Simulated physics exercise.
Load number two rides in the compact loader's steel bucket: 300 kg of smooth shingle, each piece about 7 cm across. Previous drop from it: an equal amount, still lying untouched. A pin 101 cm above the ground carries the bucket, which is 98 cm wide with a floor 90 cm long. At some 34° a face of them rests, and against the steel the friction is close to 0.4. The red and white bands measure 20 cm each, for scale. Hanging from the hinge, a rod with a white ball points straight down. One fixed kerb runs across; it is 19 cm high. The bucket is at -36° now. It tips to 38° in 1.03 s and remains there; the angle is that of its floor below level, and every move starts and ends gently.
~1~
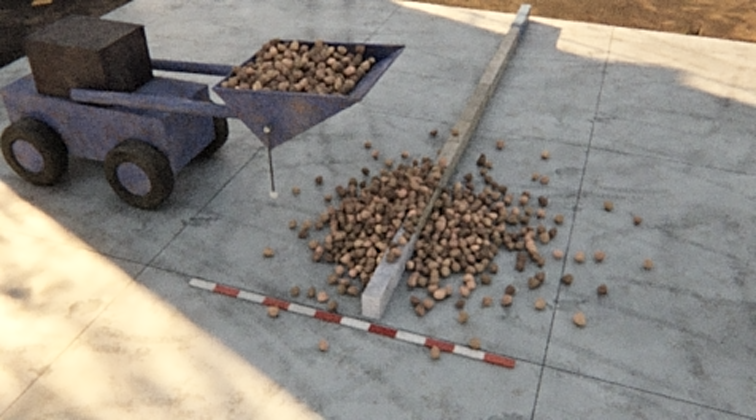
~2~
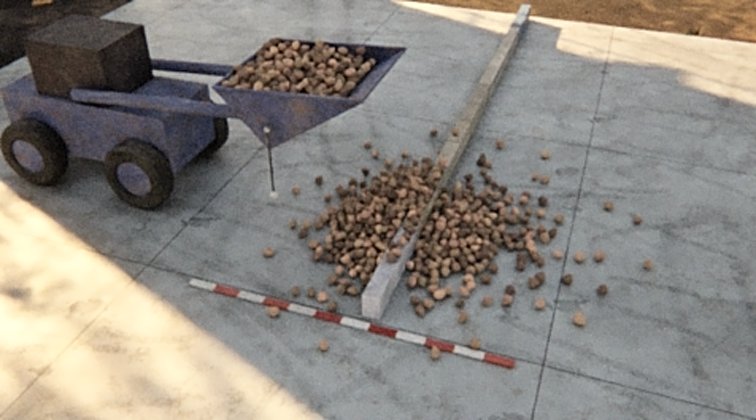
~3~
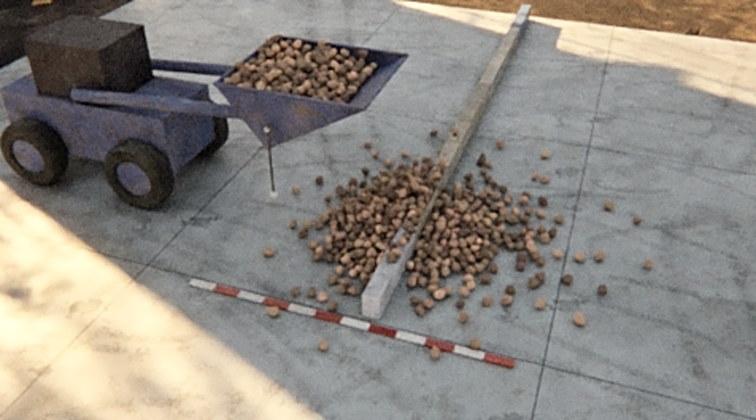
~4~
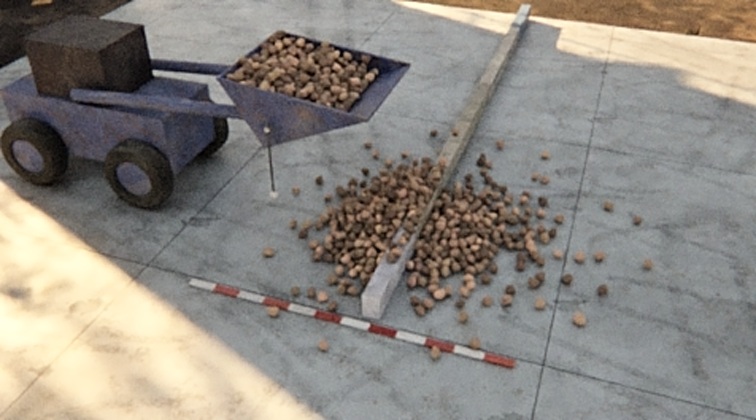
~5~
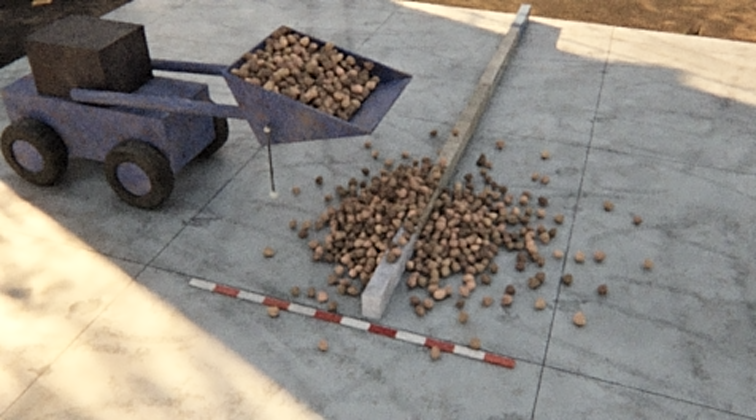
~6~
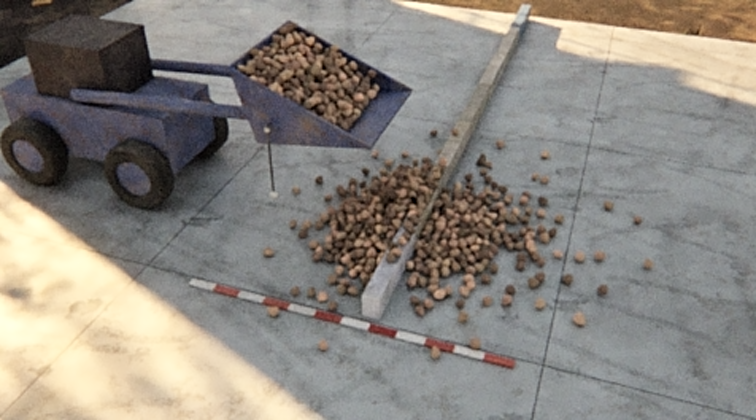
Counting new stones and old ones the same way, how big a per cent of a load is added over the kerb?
26 per cent, roughly.
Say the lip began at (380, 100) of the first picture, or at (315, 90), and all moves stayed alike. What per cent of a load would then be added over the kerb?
45 % and 0 %.
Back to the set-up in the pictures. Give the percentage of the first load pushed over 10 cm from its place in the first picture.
Close to 15 in a hundred of them.
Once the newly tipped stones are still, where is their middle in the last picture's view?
They come to rest centred about (388, 210).
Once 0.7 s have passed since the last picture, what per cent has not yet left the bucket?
Held: Around 65 % of the load.
Then, 0.3 s after the last picture the floor is at 26°; in per cent of one load, 100 in the bucket, 65 on this side of the kerb, 35 over the kerb; the foremost stones are at (604, 259).
Then, 0.7 s after the last picture the floor is at 38°; in per cent of one load, 63 in the bucket, 102 on this side of the kerb, 35 over the kerb; the foremost stones are at (604, 259).
Then, 1.0 s after the last picture the floor is at 38°; in per cent of one load, 13 in the bucket, 139 on this side of the kerb, 48 over the kerb; the foremost stones are at (604, 259).
Then, 3.5 s after the last picture the floor is at 38°; in per cent of one load, 0 in the bucket, 139 on this side of the kerb, 61 over the kerb; the foremost stones are at (604, 259). Net gain over the kerb, 26.
